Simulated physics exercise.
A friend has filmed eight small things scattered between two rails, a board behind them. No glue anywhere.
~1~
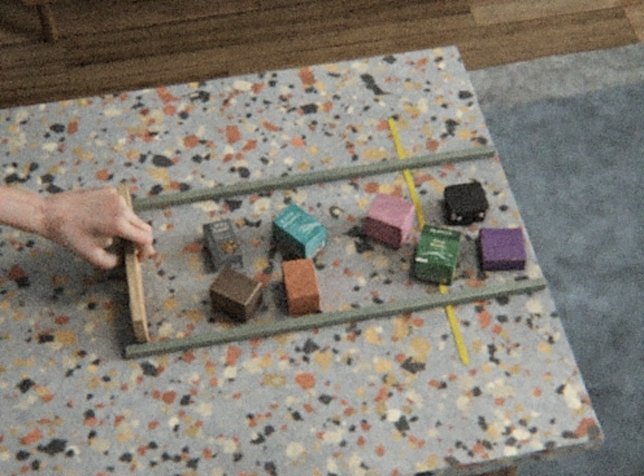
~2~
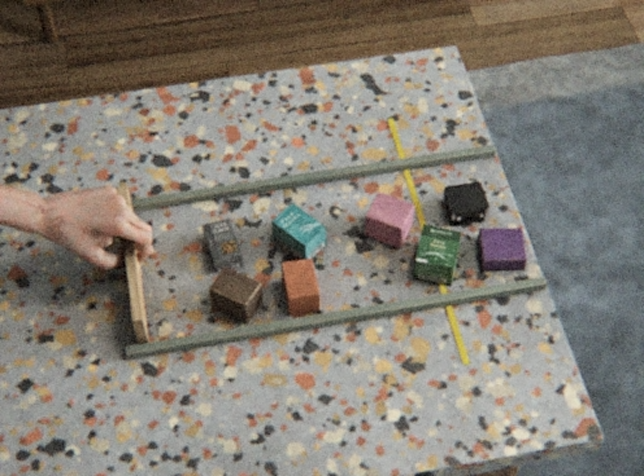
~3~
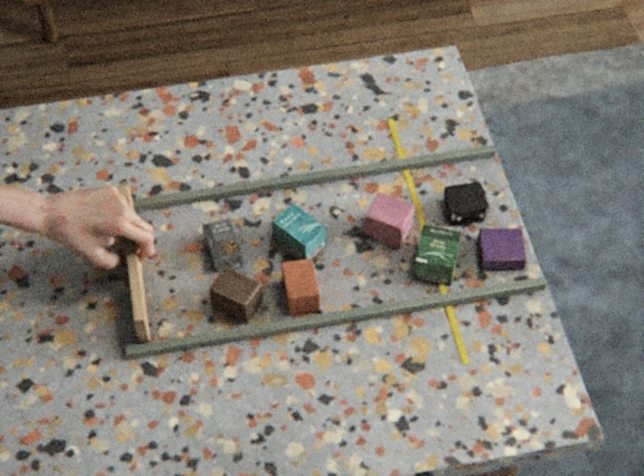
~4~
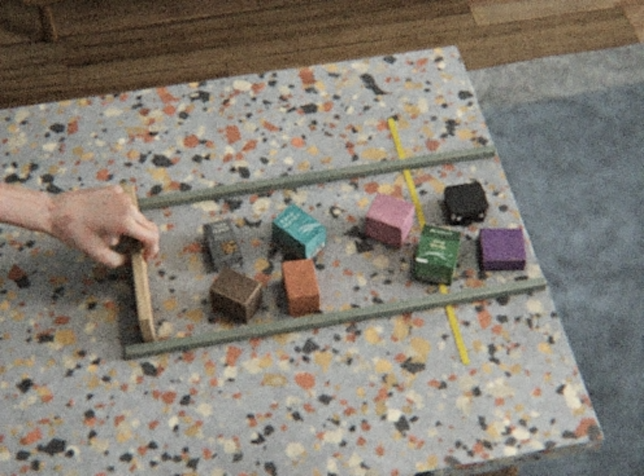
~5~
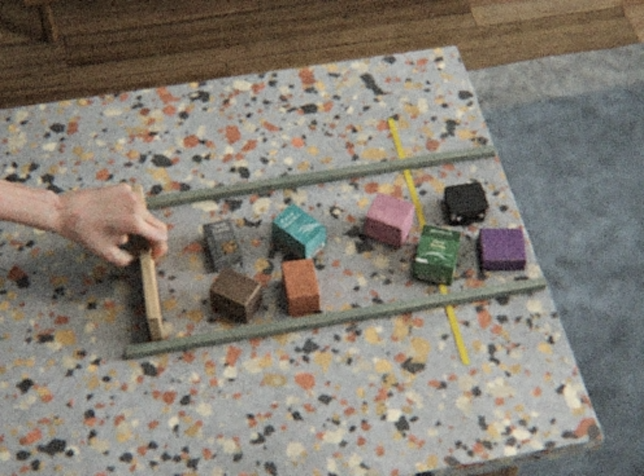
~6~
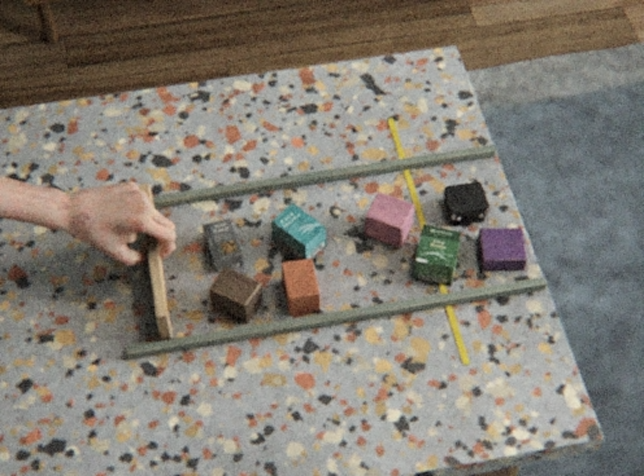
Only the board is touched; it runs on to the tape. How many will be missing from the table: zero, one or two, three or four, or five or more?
The number that fall off is one or two.
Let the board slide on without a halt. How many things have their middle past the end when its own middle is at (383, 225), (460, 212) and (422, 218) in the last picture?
The counts: 0, 4 and 2.
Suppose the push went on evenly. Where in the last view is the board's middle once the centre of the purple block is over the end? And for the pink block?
At (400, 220) for the purple block; at (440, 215) for the pink block.
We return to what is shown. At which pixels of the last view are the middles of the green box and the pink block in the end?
Near (513, 237) and (500, 198).
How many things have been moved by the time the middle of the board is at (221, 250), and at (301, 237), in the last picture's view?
First 2, then 4.
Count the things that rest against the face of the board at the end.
It touches 2.
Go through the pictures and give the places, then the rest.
The first frame shows purple block (502, 249); black case (465, 204); green box (437, 255); board (133, 264); tape (425, 231).
The second frame shows black case (465, 204); brown block (236, 295).
The third frame shows green box (437, 255); board (134, 264).
The fourth frame shows purple block (502, 249); pink block (389, 220).
The fifth frame shows black case (465, 204); turquoise box (299, 233).
The sixth frame shows purple block (502, 249); black case (465, 204); green box (437, 255); board (155, 260); tape (425, 231).
A little later, none off yet; purple block at rest near (502, 249); black case at rest near (465, 204); green box at rest near (437, 255).
When it is over, the number that fall off is one or two; down, black case and purple block.
